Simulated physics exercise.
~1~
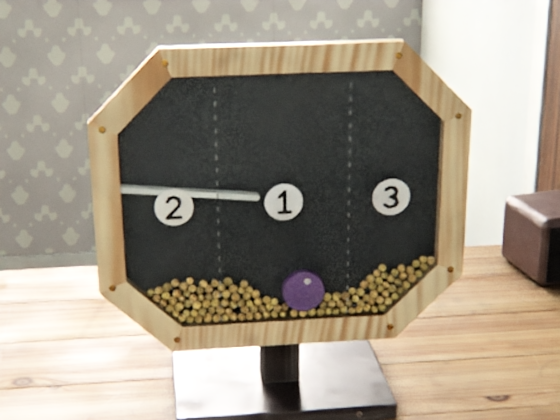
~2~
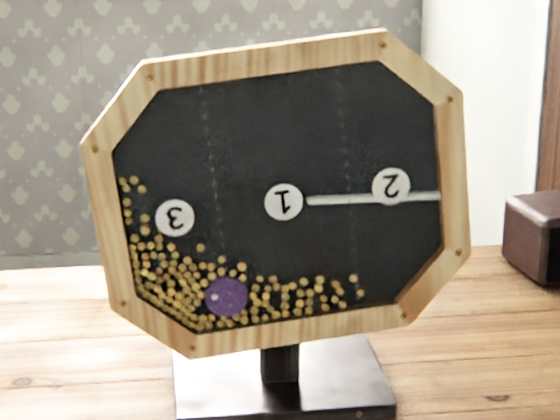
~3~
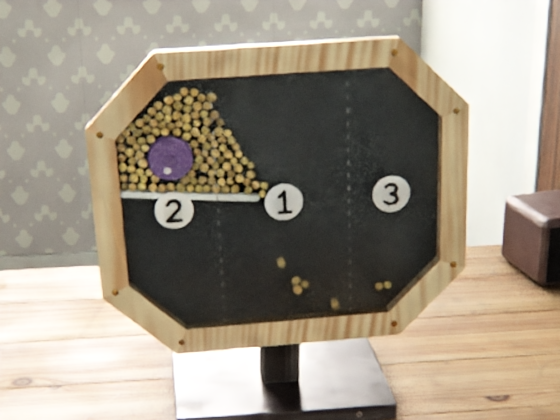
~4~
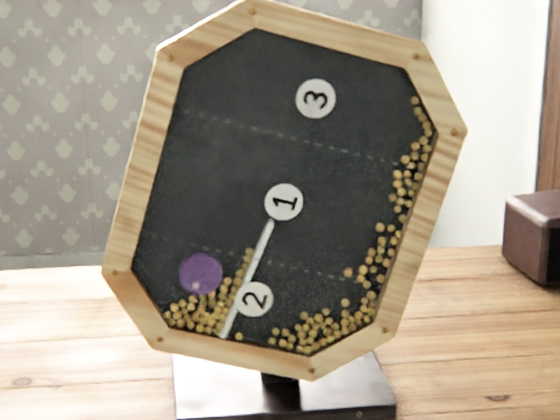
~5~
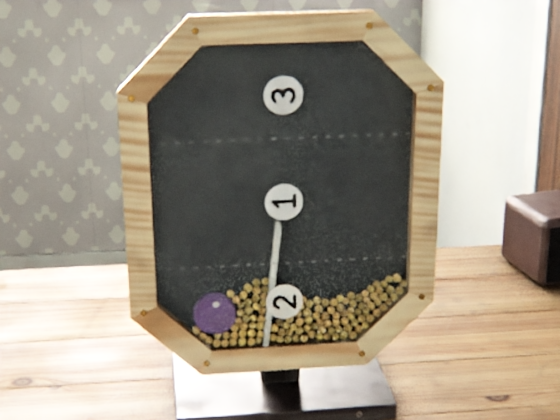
On a wooden tabletop, an upright bead-filled puzzle box turns full circle clockwise, then swings back, purple disc and beads settling low.
